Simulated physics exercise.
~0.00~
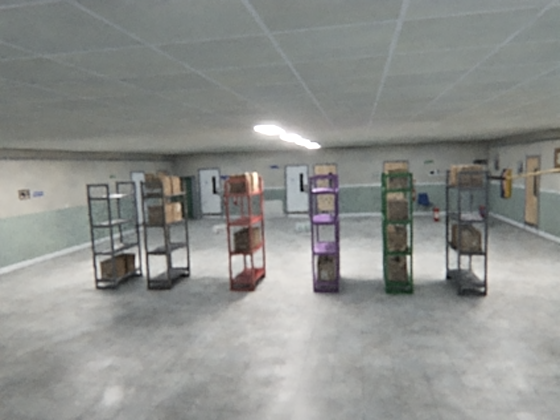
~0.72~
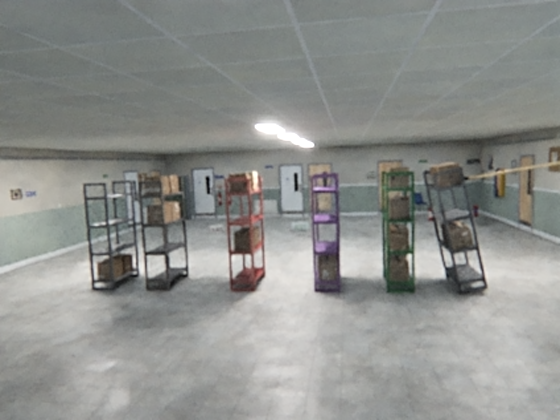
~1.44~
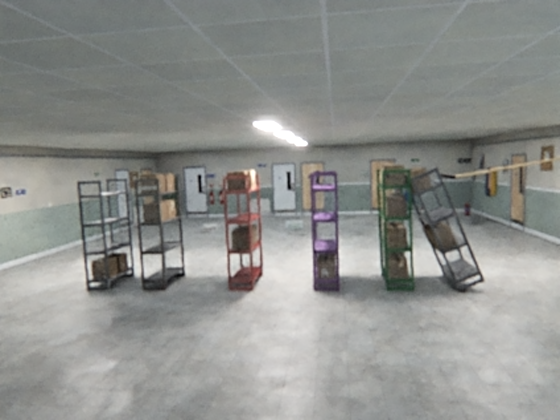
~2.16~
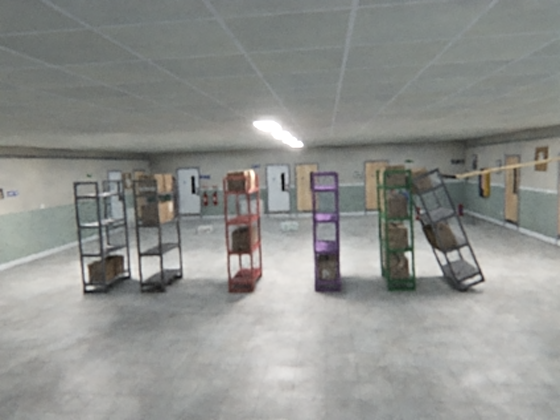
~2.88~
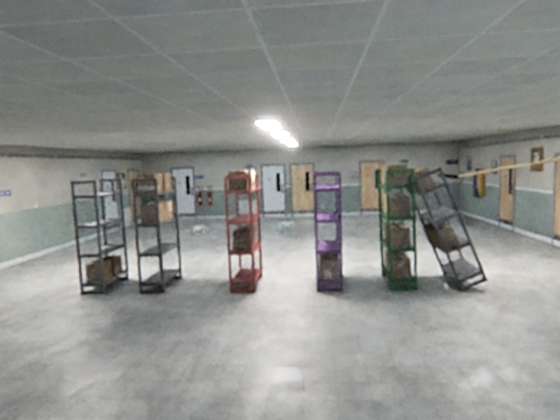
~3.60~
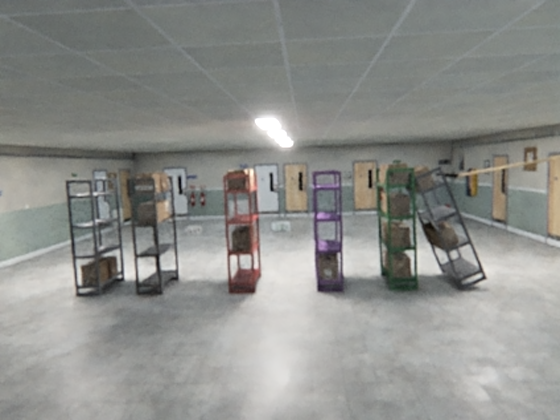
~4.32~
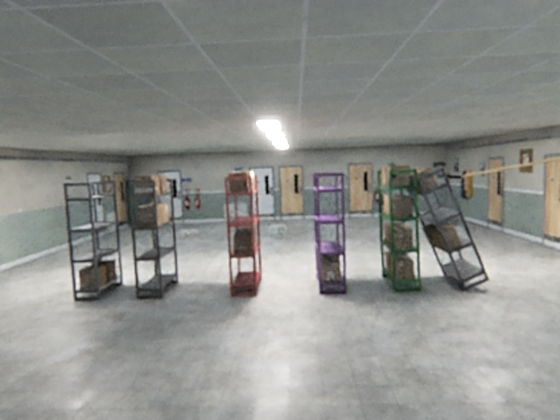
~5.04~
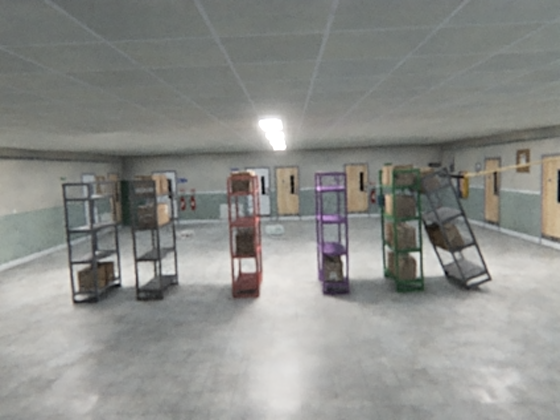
A pole tips the rightmost shelf unit left against the green one, which stays standing.
